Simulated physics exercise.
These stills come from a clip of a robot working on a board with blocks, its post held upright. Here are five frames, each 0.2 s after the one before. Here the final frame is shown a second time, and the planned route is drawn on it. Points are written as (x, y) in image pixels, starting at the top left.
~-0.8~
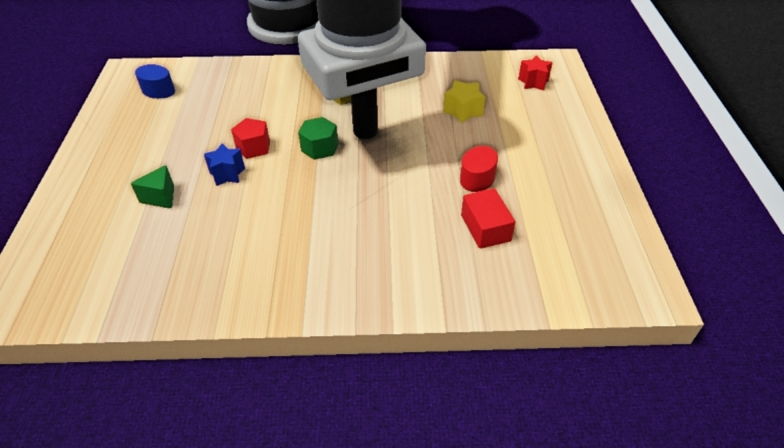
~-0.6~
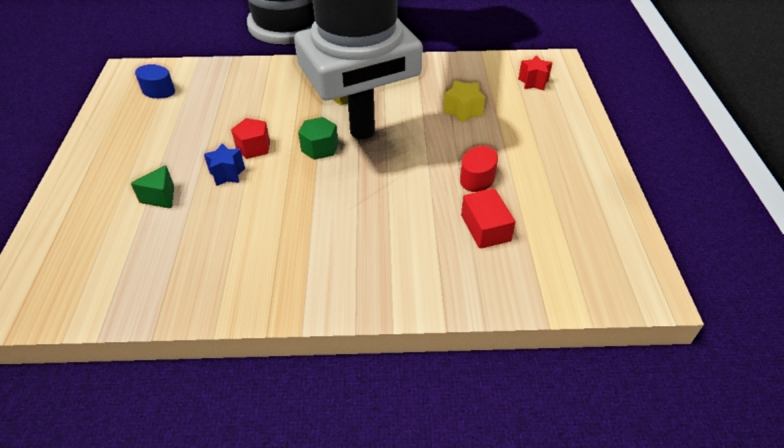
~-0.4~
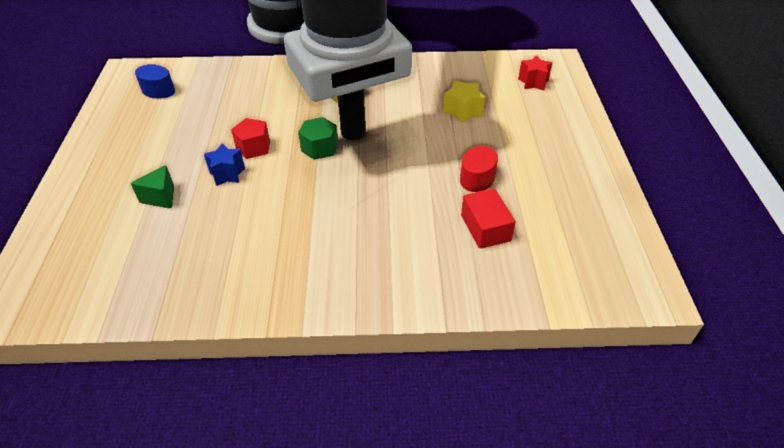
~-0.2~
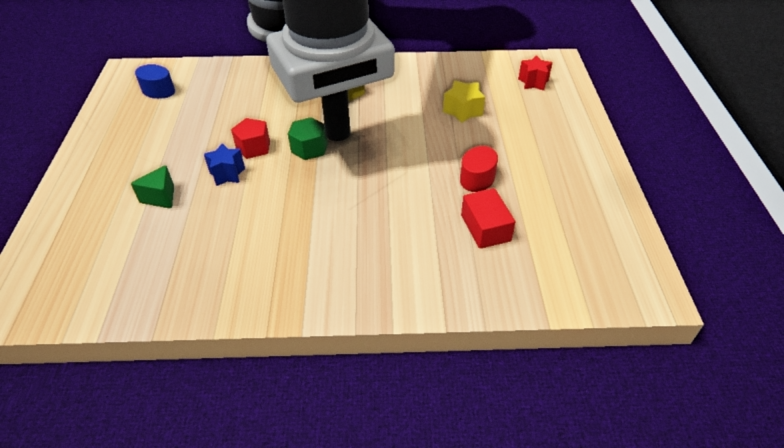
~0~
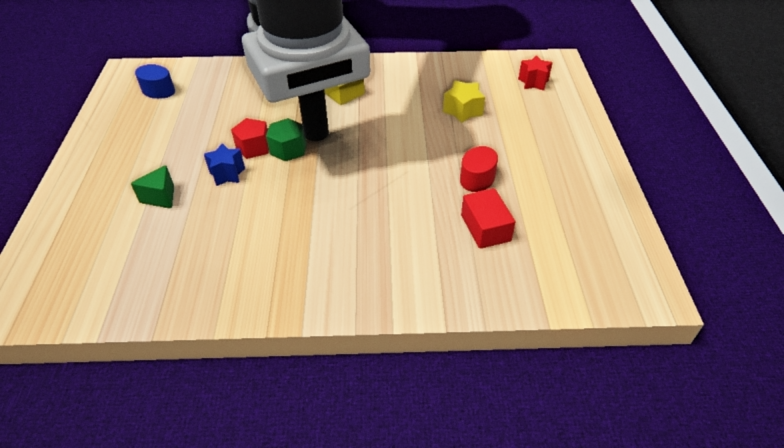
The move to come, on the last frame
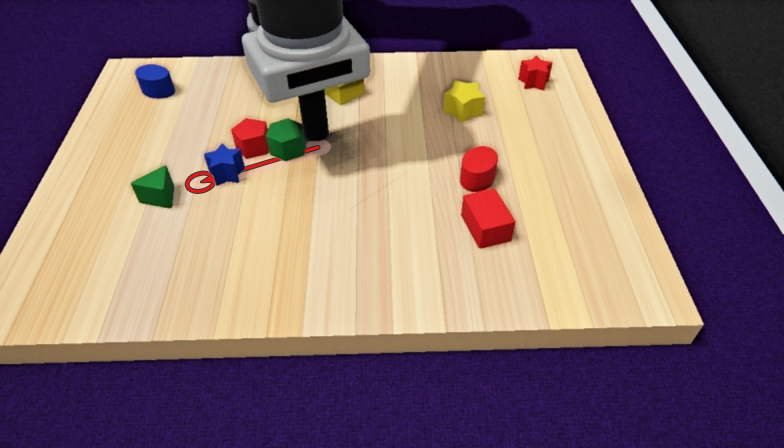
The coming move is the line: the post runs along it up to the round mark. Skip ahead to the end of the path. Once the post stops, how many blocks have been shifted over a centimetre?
That makes 3 blocks or more.
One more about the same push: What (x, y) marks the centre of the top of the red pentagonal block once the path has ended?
In the picture, that point is around (198, 119).
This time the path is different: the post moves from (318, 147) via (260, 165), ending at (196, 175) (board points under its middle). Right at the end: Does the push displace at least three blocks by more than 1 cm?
In short: Yes.
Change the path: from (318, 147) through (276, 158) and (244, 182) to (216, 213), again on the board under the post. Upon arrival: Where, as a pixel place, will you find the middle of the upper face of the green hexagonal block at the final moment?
The middle of its upper face should be somewhere near (231, 137).
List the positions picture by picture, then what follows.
In the first picture, post's lower end at (366, 132); green three-sided block at (153, 178); blue star-shaped block at (222, 155); red pentagonal block at (250, 128); green hexagonal block at (317, 128).
In the second picture, post at (363, 132); blocks still.
In the third picture, post at (353, 133); blocks still.
In the fourth picture, post at (338, 134); green hexagonal block at (307, 128).
In the fifth picture, post at (317, 134); green three-sided block at (153, 178); blue star-shaped block at (222, 155); red pentagonal block at (250, 128); green hexagonal block at (285, 129).
Drawn move, in a line from (318, 147) to (201, 182).
On the path given first. One third of the way, post at (277, 145); red pentagonal block at (218, 127), turned 25° clockwise; green hexagonal block at (246, 136), turned 20° clockwise.
Two thirds of the way, post at (237, 157); blue star-shaped block at (208, 159), turned 25° anticlockwise; red pentagonal block at (200, 121), turned 45° clockwise; green hexagonal block at (217, 137), turned 40° clockwise.
At the end, post at (196, 169); green three-sided block at (136, 184), turned 15° anticlockwise; blue star-shaped block at (167, 171), turned 35° anticlockwise; red pentagonal block at (198, 119), turned 60° clockwise; green hexagonal block at (206, 138), turned 60° clockwise.
